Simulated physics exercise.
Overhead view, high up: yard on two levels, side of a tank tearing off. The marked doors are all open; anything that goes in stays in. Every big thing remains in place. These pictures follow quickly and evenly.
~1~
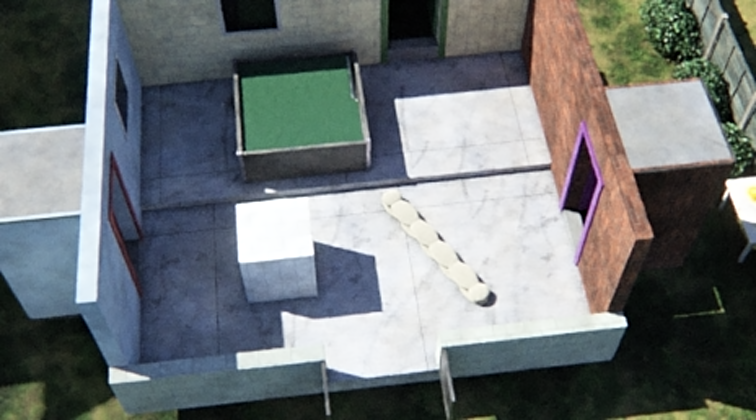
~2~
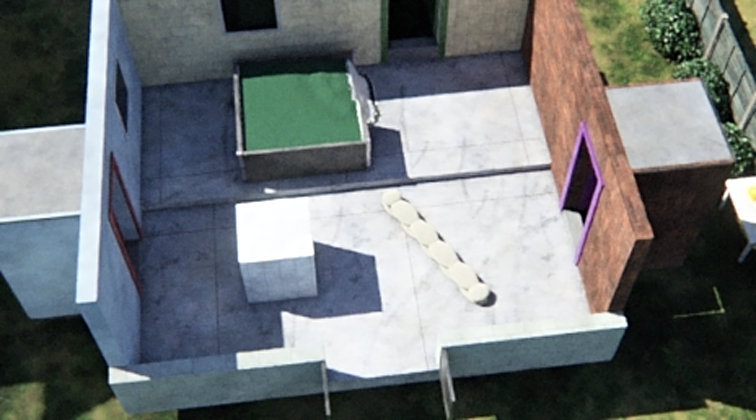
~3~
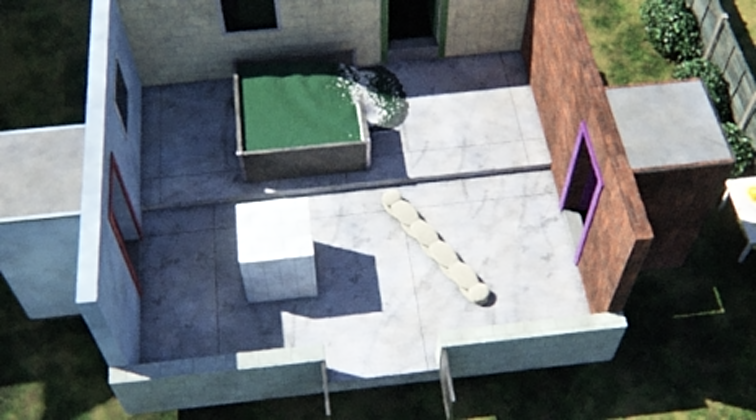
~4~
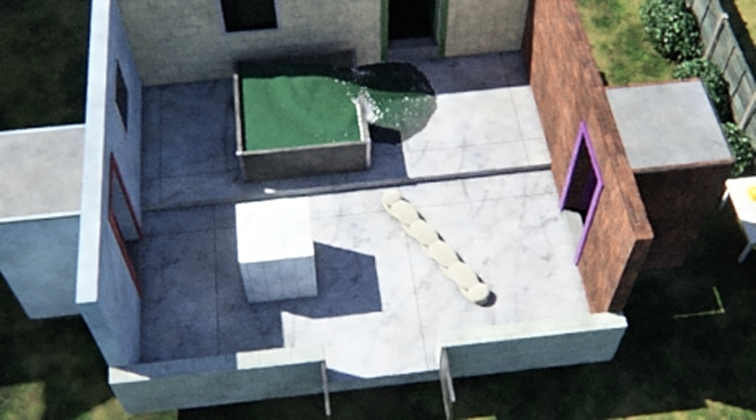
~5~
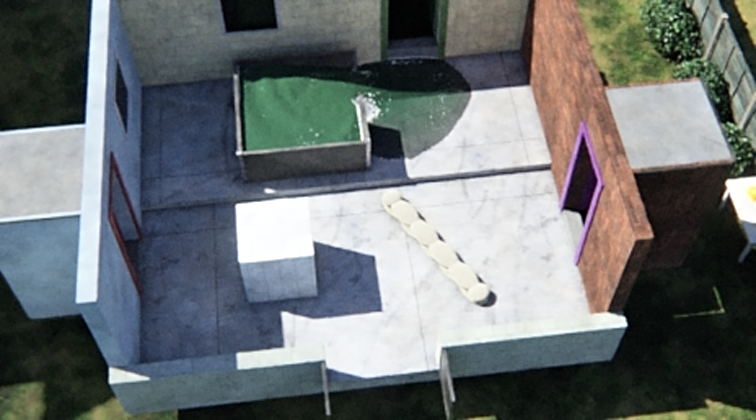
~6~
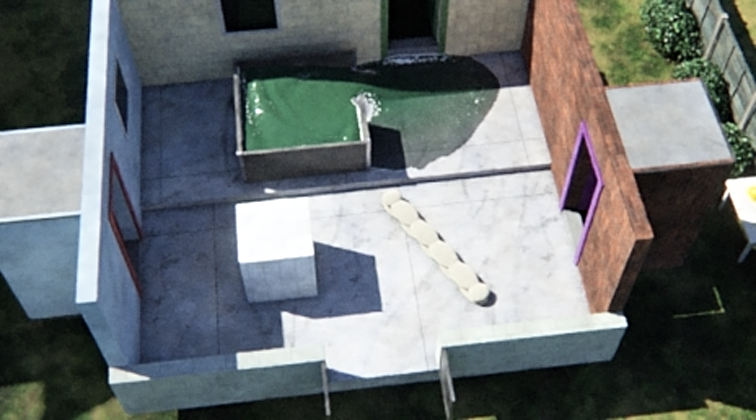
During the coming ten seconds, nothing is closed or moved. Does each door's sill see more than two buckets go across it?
Outcome: Purple door: More than two buckets; green door: Two buckets or fewer; red door: Two buckets or fewer.
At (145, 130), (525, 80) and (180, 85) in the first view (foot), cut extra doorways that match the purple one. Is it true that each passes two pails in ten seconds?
Sure - the first stays short, the second gets past, the third stays short.
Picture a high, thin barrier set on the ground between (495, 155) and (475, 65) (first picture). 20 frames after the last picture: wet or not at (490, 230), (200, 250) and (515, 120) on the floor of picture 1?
Lab note - spot 1 inundated, spot 2 parched, spot 3 inundated.
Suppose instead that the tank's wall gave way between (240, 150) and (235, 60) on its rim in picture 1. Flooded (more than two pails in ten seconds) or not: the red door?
Red door: Exceeds the limit.
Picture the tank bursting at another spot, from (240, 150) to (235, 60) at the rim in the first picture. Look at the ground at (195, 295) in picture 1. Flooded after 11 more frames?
That spot ends up inundated.
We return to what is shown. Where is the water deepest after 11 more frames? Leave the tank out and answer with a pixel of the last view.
At about (516, 75).
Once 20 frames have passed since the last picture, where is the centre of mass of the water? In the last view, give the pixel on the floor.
My pick is pixel (407, 140).
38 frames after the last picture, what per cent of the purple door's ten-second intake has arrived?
Near 5 per cent, give or take.
A moment on, water covers 20 % of the floor; the purple door not reached, the green door wet at the sill, nothing in, the red door not reached.
Next, water covers 25 % of the floor; the purple door wet at the sill, nothing in, the green door wet at the sill, nothing in, the red door not reached.
Then, water covers 40 % of the floor; the purple door under two buckets in, the green door wet at the sill, nothing in, the red door not reached.
Later, water covers 65 % of the floor; the purple door under two buckets in, the green door wet at the sill, nothing in, the red door not reached.
In the end, water covers 85 % of the floor; the purple door far over two buckets in, the green door wet at the sill, nothing in, the red door wet at the sill, nothing in.
